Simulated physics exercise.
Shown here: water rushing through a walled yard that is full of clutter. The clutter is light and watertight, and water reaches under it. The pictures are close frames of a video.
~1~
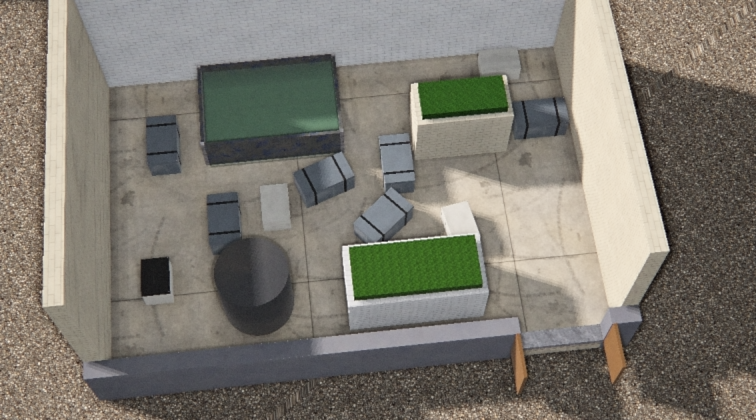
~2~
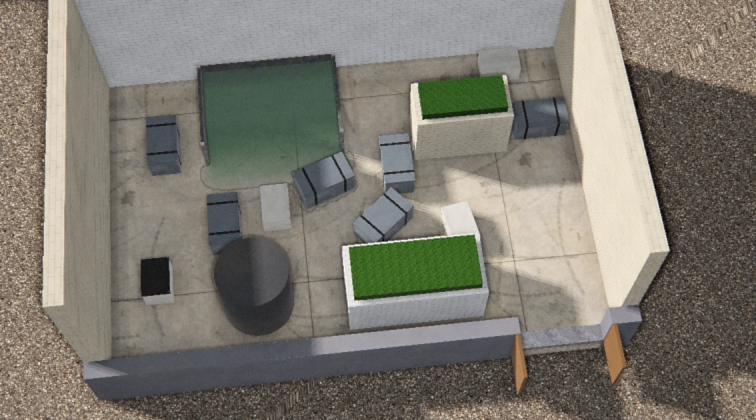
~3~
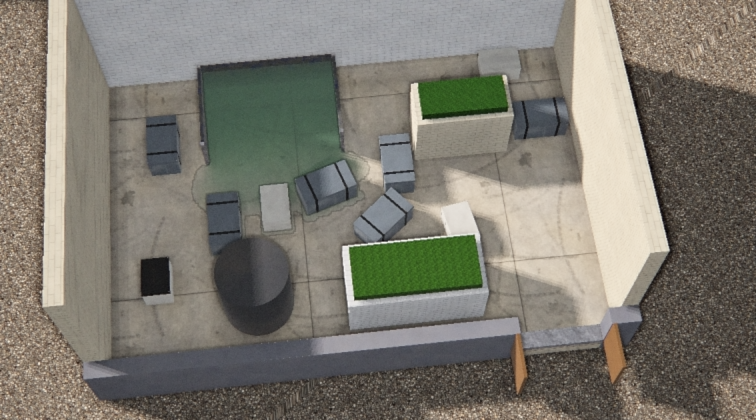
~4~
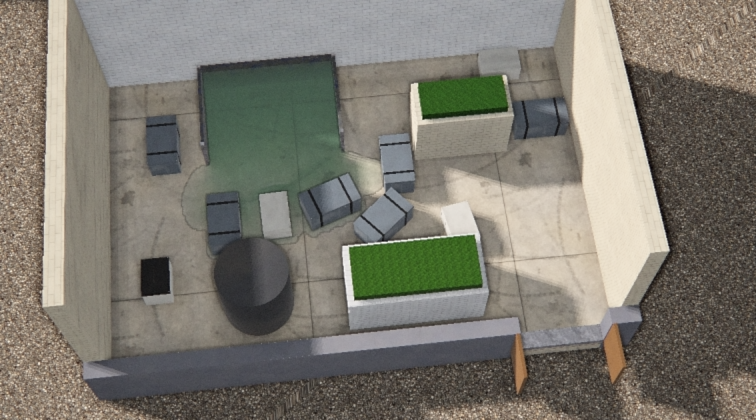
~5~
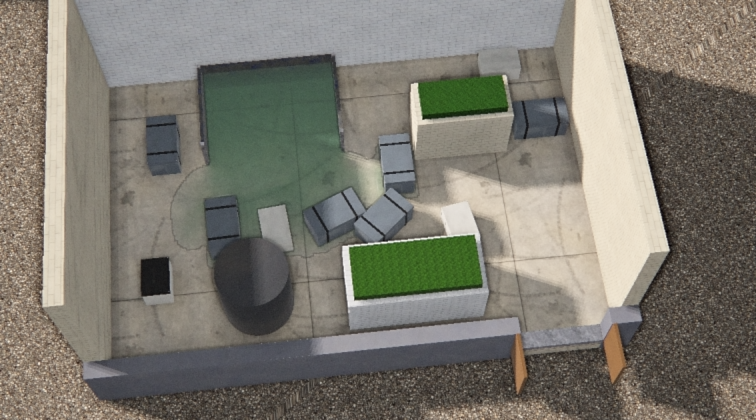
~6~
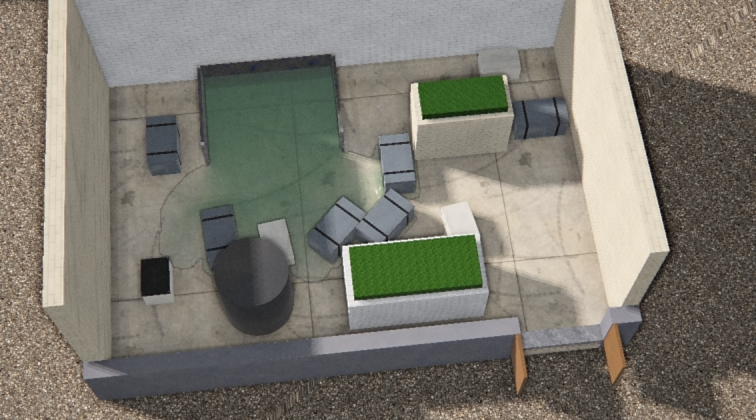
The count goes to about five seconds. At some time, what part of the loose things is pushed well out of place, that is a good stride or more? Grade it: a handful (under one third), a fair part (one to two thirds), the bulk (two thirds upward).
A fair part.
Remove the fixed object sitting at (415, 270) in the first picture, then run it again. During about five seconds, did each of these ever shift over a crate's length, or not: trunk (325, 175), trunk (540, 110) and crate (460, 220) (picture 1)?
First object was driven off; second object never went far; third object never went far.
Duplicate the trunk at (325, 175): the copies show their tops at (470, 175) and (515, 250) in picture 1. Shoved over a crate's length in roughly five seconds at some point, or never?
Falls short, then falls short.
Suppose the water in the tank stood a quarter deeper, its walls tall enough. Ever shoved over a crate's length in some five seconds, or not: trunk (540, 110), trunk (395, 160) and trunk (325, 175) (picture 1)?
As asked: Fell short, fell short, went the distance.
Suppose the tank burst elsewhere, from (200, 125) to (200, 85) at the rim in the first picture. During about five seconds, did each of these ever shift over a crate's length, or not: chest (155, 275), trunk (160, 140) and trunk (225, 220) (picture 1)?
Here's my take, in sequence: Dislodged that far, dislodged that far, and fails to go that far.
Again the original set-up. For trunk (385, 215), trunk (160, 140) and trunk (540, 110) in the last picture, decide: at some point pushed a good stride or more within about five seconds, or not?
First displaced that much, second under that distance, third under that distance.
A moment on, 3 of 10 are well off their spots; 1 afloat.
Next, 5 of 10 are well off their spots; 5 afloat.
Later, 6 of 10 are well off their spots; 4 afloat.
In the end, 4 of 10 are well off their spots, and 6 have been at some point; 5 afloat.
